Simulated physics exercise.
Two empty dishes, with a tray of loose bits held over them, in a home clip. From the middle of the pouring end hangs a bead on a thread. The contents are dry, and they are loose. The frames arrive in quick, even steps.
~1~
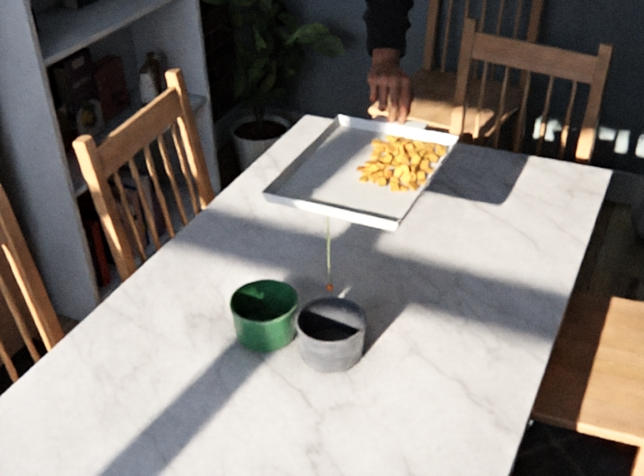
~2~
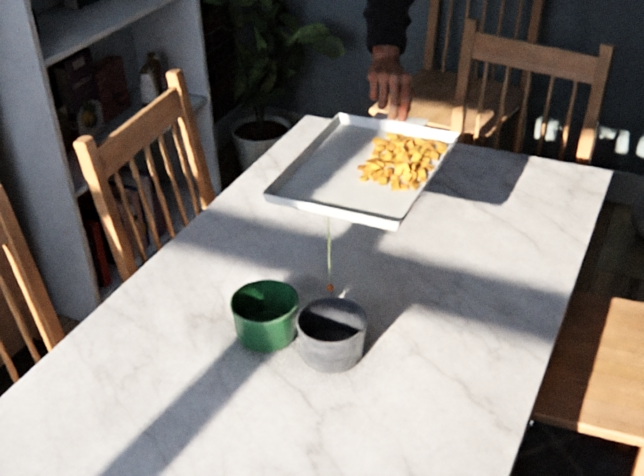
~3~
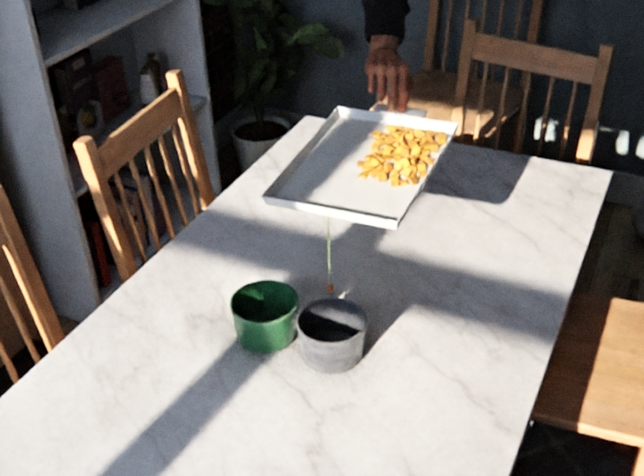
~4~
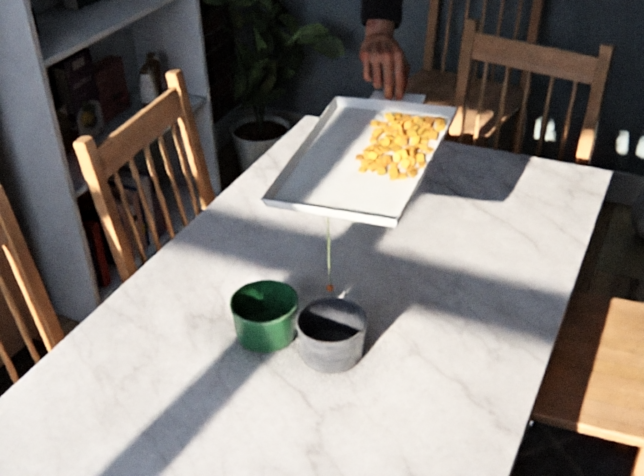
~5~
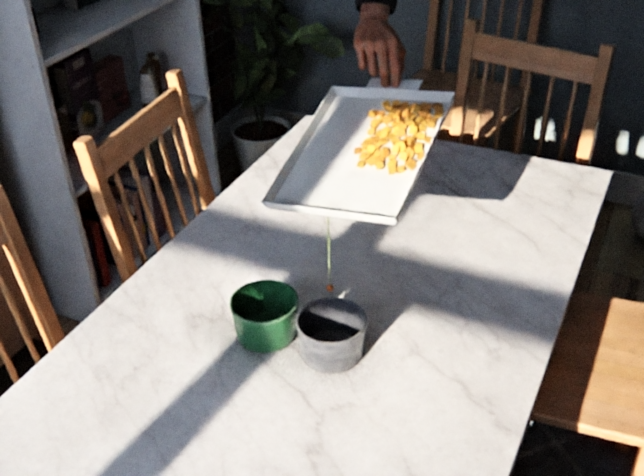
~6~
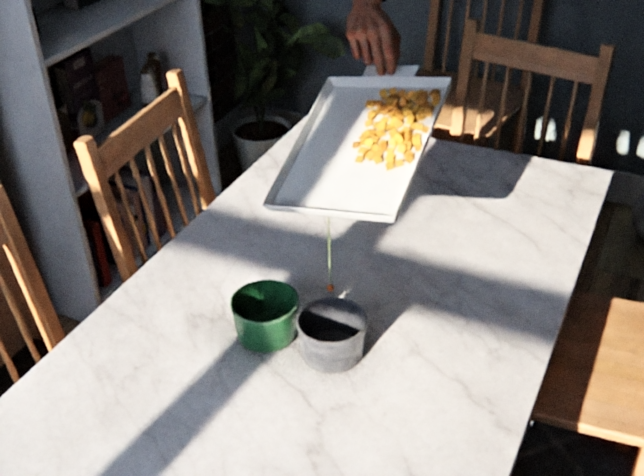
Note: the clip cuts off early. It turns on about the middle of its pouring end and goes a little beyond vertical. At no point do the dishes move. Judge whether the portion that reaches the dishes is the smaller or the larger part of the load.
It is the larger part.
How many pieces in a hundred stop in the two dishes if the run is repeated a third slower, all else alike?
Roughly 60%.
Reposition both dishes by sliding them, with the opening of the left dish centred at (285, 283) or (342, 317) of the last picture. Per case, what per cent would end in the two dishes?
Roughly 40 per cent, and 0 per cent.
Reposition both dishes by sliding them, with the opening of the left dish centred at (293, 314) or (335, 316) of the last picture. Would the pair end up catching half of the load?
The first try: Not half. The second: Less than half.
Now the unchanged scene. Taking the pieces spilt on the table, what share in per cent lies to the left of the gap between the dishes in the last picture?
Close to 80 in a hundred.
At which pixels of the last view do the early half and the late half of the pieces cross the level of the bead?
Early half: (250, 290); late half: (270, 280).
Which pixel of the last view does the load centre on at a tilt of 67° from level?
The middle of the load sits near (297, 207).
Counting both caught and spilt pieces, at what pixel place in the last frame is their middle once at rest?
Near pixel (259, 325).
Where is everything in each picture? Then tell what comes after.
The first picture shows corners of the pouring end at (266, 191) and (396, 221), level; middle of the load at (404, 161), cereal squares; left dish at (249, 333); right dish at (317, 354); bead on its thread at (330, 287).
The second picture shows corners of the pouring end at (266, 192) and (396, 220), level; middle of the load at (405, 159).
The third picture shows corners of the pouring end at (265, 194) and (395, 219), tipped barely, lowest at the left corner; middle of the load at (404, 153).
The fourth picture shows corners of the pouring end at (265, 197) and (394, 218), tipped a little, lowest at the left corner; middle of the load at (403, 143).
The fifth picture shows corners of the pouring end at (265, 200) and (393, 216), tipped clearly, lowest at the left corner; middle of the load at (401, 133).
The sixth picture shows corners of the pouring end at (265, 203) and (392, 214), tipped clearly, lowest at the left corner; middle of the load at (398, 124); left dish at (249, 333); right dish at (317, 354).
Soon, tray tipped steeply; nearly all on the tray; a small part in the air.
A while on, tray tipped past a quarter turn; a stray few on the tray; a stray few in the right dish; about two thirds in the left dish; about a quarter outside both; a small part in the air.
Towards the end, tray tipped past a quarter turn; a stray few in the right dish; about two thirds in the left dish; about a third outside both.
Finally, tray tipped past a quarter turn; a stray few in the right dish; about two thirds in the left dish; about a third outside both.
